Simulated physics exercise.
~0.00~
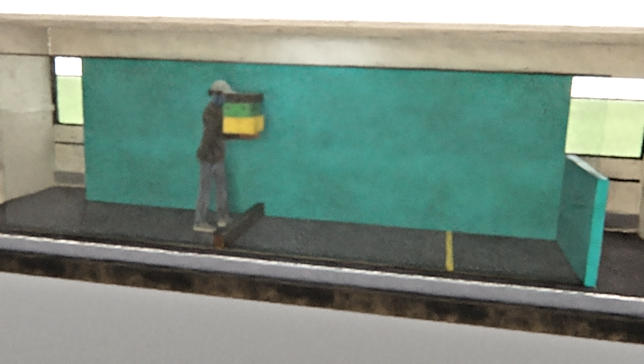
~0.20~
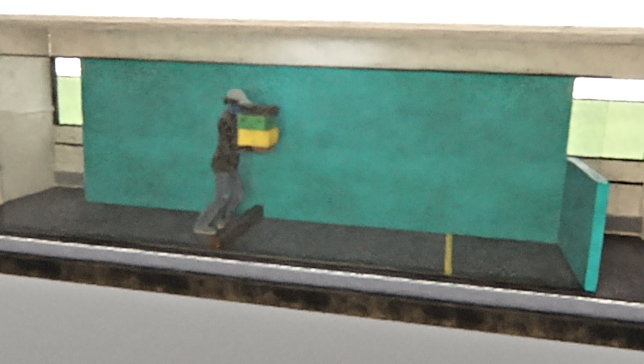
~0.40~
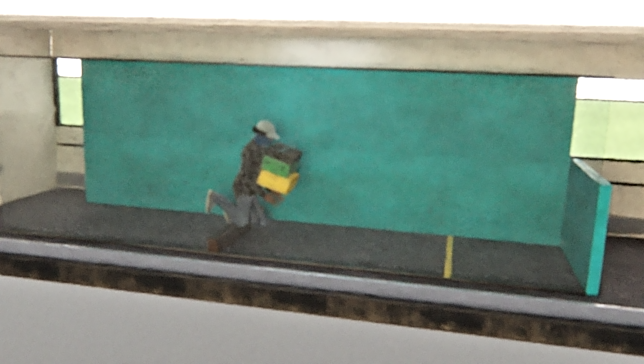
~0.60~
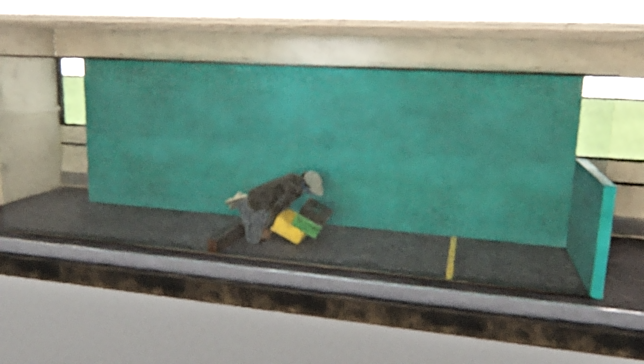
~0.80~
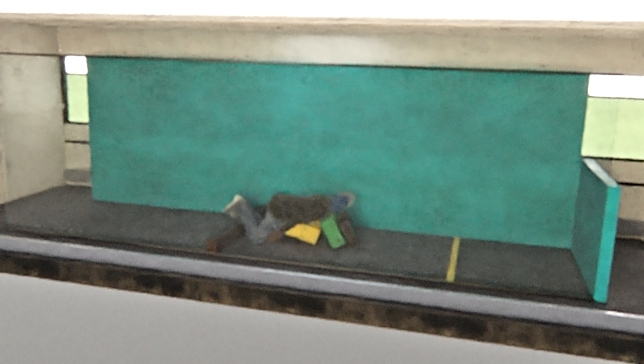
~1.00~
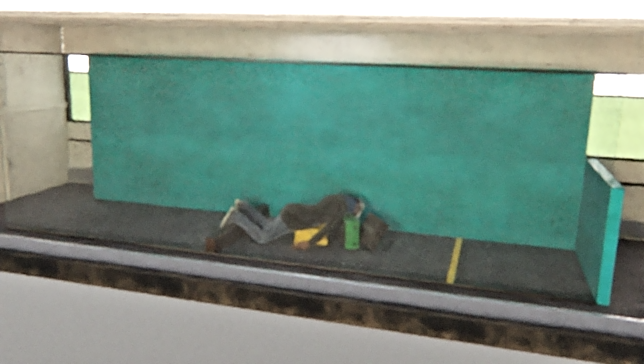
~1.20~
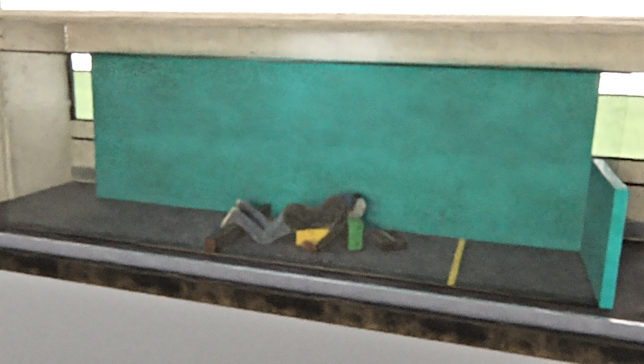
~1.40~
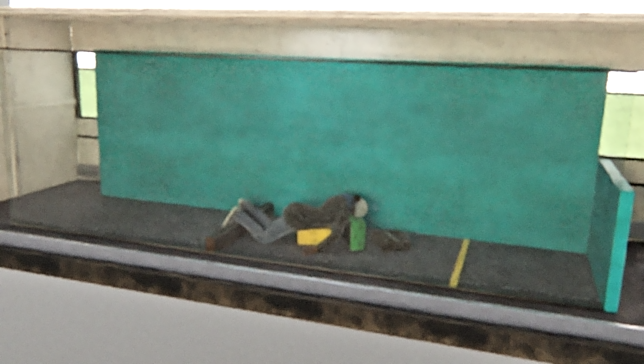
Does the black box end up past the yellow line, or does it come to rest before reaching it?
The black box comes to rest before the yellow line, on the floor just right of the green box.
